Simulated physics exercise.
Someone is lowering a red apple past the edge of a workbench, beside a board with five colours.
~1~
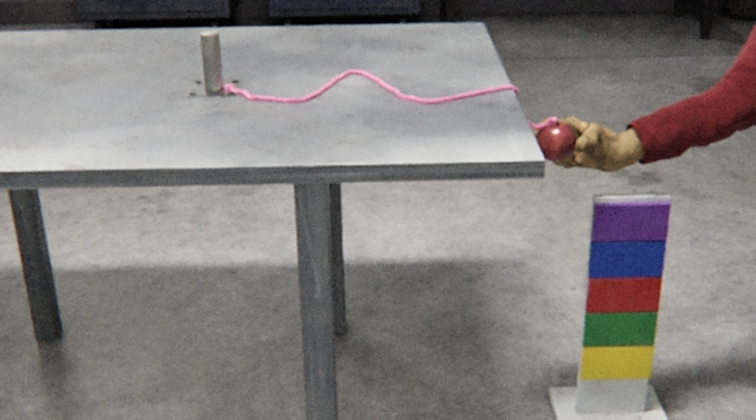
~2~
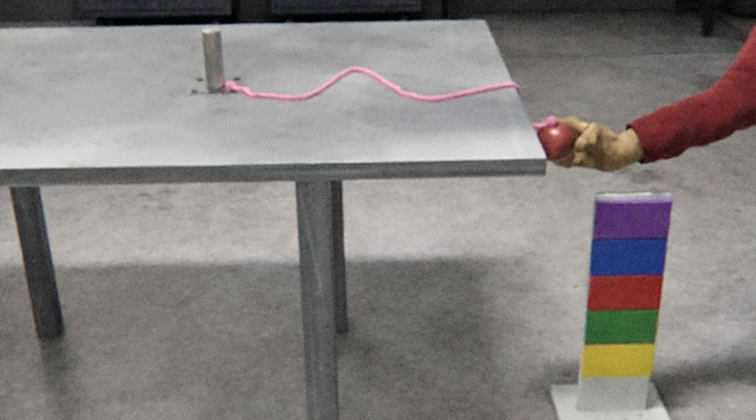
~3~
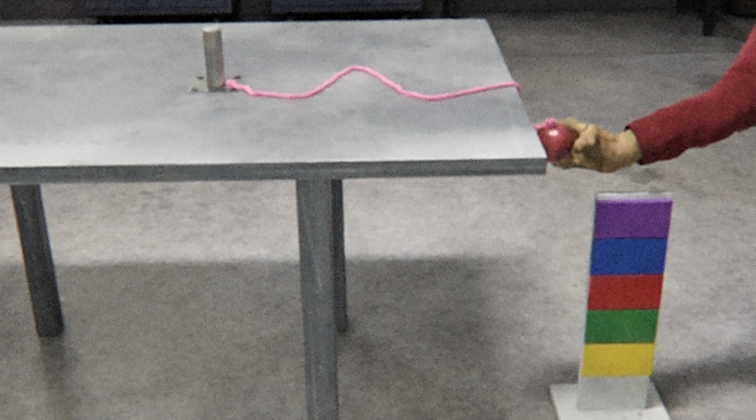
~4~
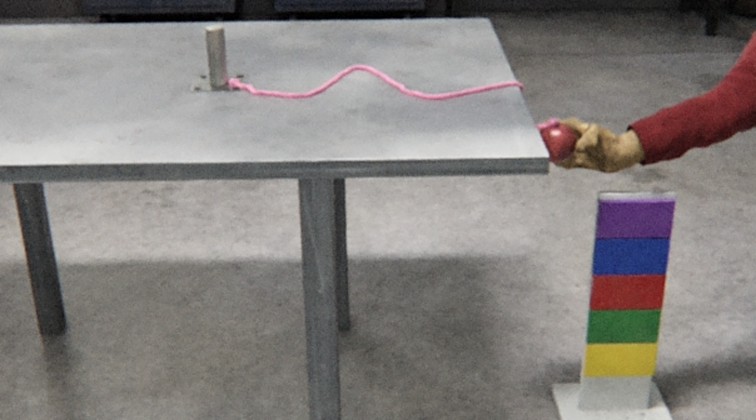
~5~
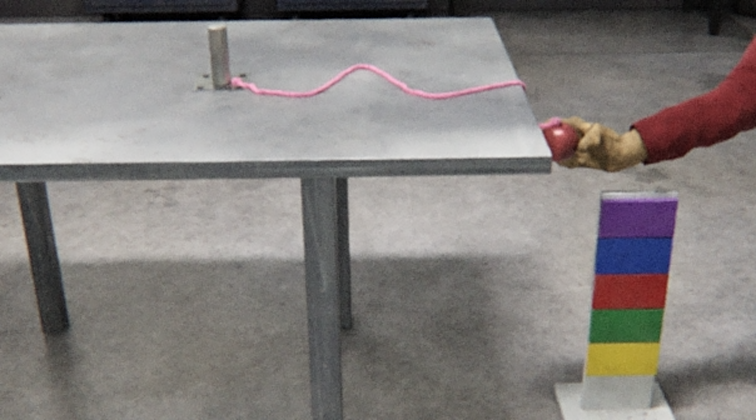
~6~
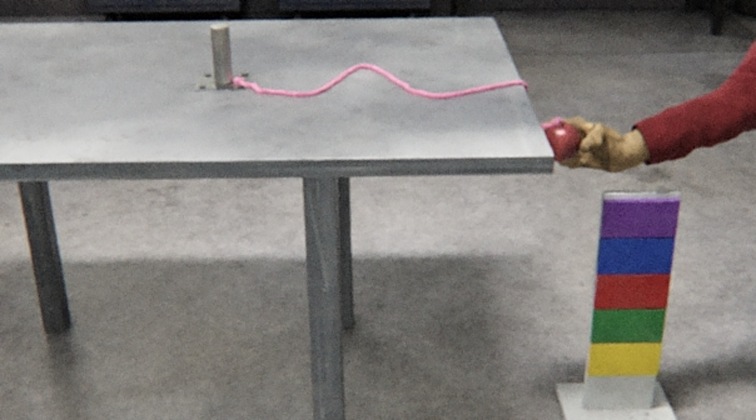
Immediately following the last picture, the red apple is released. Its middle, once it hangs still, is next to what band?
Next to the red one.
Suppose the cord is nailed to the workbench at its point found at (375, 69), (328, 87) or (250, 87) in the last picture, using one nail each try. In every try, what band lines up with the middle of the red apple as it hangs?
Going through the tries in order, you get purple, blue and red.
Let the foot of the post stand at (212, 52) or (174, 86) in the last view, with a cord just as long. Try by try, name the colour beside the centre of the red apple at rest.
First try: Blue; second try: Blue.
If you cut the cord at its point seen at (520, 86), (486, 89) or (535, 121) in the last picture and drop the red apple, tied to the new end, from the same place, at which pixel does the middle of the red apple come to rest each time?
I'd put it around (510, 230) for the first cut, (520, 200) for the second and (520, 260) for the third.
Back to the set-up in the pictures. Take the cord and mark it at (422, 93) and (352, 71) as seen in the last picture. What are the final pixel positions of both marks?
I'd put the first at about (522, 112) and the other at about (422, 80).
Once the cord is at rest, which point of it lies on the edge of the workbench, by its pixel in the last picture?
That point sits at about (406, 86).
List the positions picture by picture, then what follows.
Red apple (556, 141); purple (632, 224); blue (628, 260); red (624, 296); green (621, 331); yellow (617, 364), in the first frame.
Red apple (555, 142); cord through (252, 96) (323, 89) (368, 72) (414, 96) (490, 89), in the second frame.
Red apple (554, 143), in the third frame.
Red apple (556, 143); cord through (255, 94) (326, 86) (371, 70) (417, 94) (493, 87), in the fourth frame.
Red apple (559, 142), in the fifth frame.
Red apple (561, 142); cord through (260, 92) (331, 85) (376, 69) (422, 93) (498, 86), in the sixth frame.
Early on, apple near (545, 290); level with red.
Midway, apple near (480, 287); level with red.
Near the end, apple near (519, 292); level with red.
Finally, apple near (517, 291); level with red. Its middle rests at the red band.
